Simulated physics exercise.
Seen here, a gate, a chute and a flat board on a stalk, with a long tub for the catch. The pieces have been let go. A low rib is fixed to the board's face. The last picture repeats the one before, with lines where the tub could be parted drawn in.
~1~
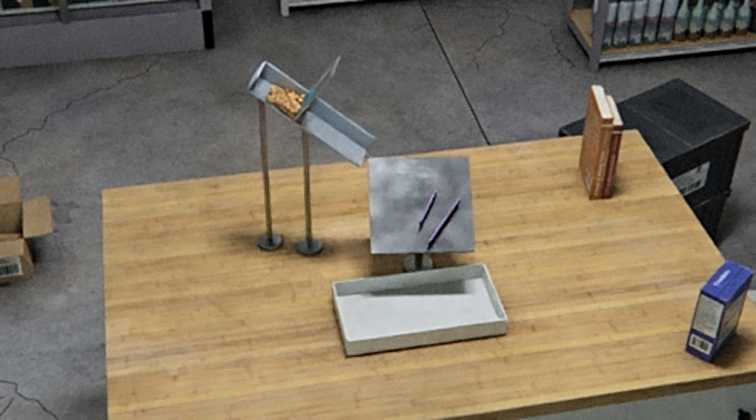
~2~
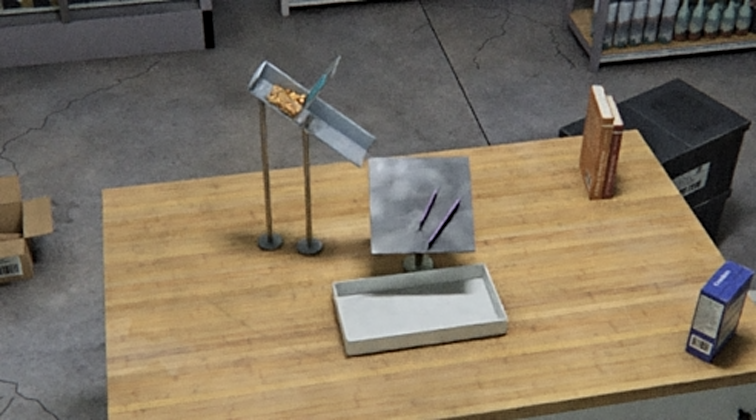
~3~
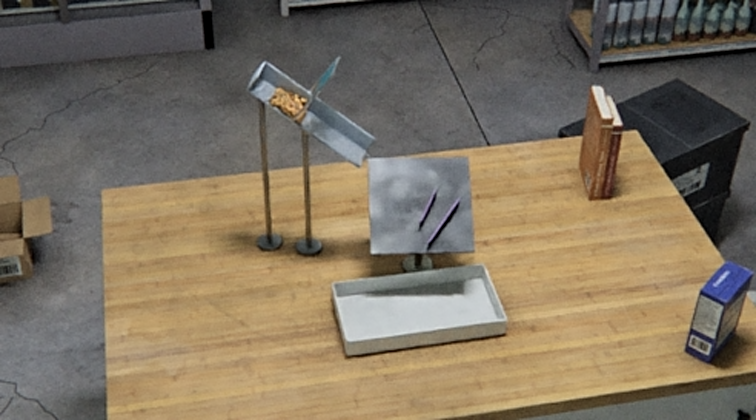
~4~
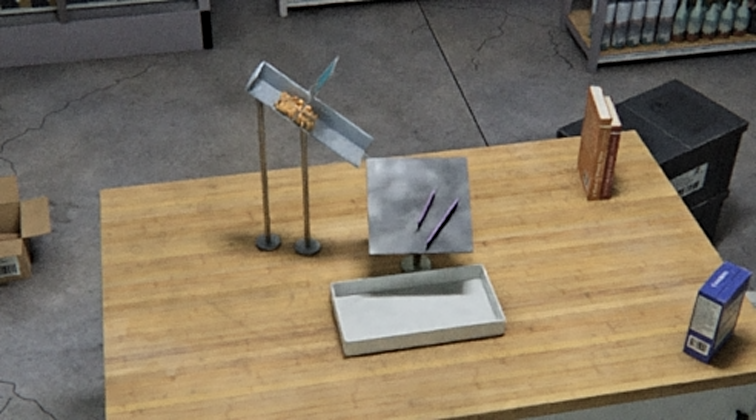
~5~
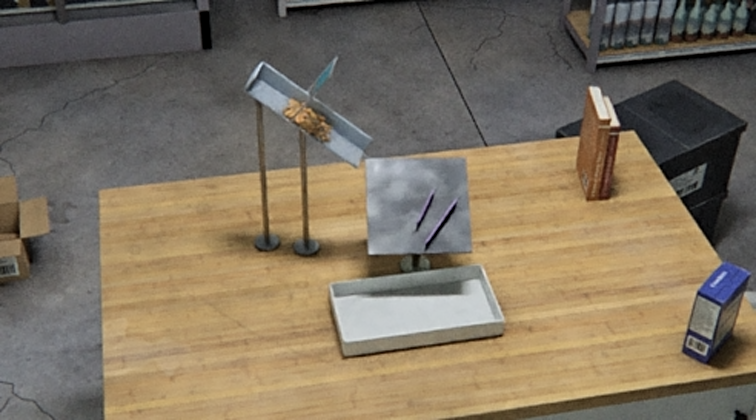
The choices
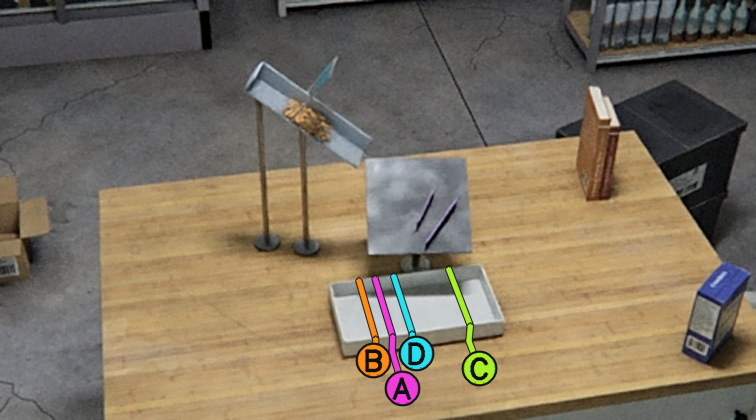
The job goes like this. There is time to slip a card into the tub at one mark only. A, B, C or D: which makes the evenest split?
The best line is D.
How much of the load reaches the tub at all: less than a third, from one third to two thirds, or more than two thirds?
From one third to two thirds.
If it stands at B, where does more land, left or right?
The right side.
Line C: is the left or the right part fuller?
Left.
On the marked copy, line A crosses the front rim at (392, 335); line B crosses the front rim at (375, 337); line C crosses the front rim at (470, 324); line D crosses the front rim at (412, 332).
For line A, of what is caught, a small share on the left of the divider, all but a few on the right.
For line B, of what is caught, a small share on the left of the divider, all but a few on the right.
For line C, of what is caught, all but a few on the left of the divider, only a few on the right.
For line D, of what is caught, close to half on the left of the divider, close to half on the right.
